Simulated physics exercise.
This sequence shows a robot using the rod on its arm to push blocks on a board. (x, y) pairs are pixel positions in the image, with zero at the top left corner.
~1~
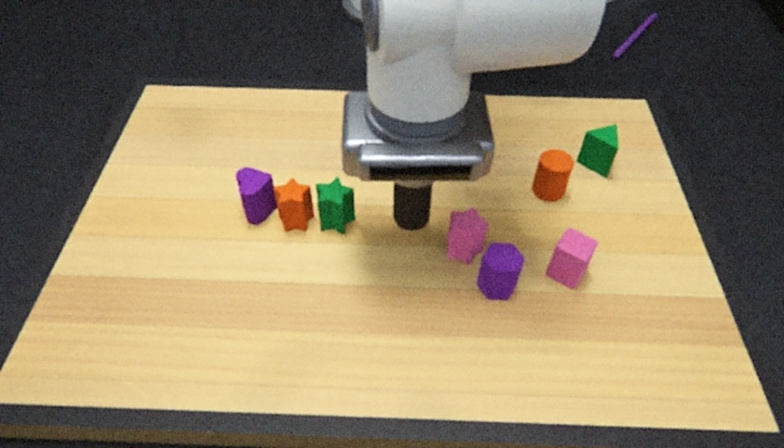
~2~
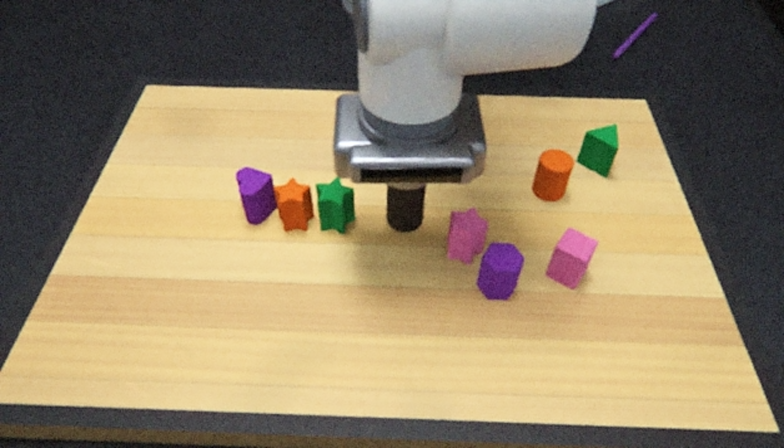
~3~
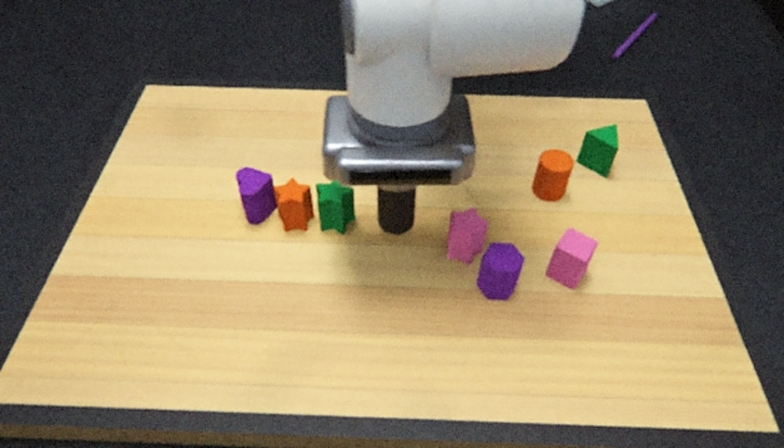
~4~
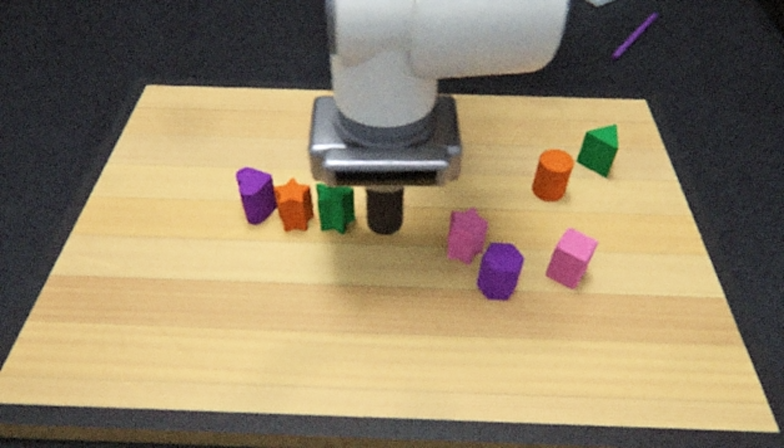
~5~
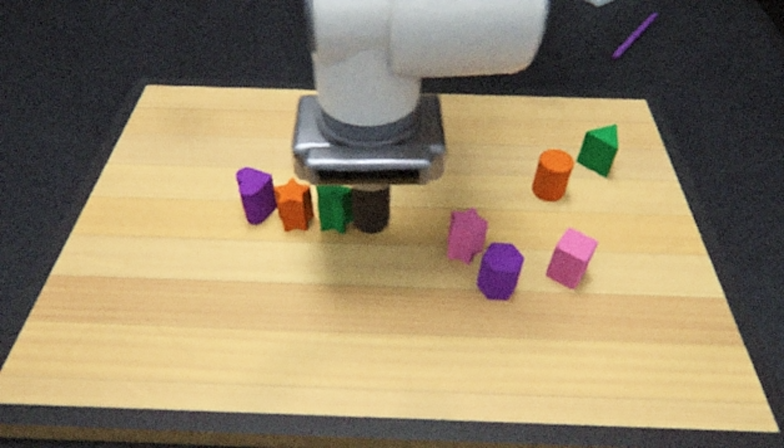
We see a robot arm holding a dark rod over a wooden board scattered with purple, orange, green and pink blocks. The arm moves the rod steadily left, up close beside the green star block, while the blocks stay still.
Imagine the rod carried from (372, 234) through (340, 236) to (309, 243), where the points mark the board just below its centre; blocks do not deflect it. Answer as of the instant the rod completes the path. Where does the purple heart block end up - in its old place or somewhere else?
Here the purple heart block stays on its spot.
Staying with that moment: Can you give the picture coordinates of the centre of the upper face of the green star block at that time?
For the centre of its top, I'd go with (311, 186).
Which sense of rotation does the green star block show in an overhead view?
Clockwise.
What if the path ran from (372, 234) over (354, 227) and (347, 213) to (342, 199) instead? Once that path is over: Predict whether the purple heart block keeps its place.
It sits in its place.
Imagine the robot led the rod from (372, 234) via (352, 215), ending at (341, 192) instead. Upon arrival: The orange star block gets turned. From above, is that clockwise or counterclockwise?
Counterclockwise from above.
The first path, step by step. Halfway along, rod (338, 223); orange star block (287, 189); green star block (318, 187), turned 25° clockwise.
At the end, rod (307, 230); purple heart block in place; orange star block (280, 184), turned 20° anticlockwise; green star block (311, 186), turned 55° clockwise.
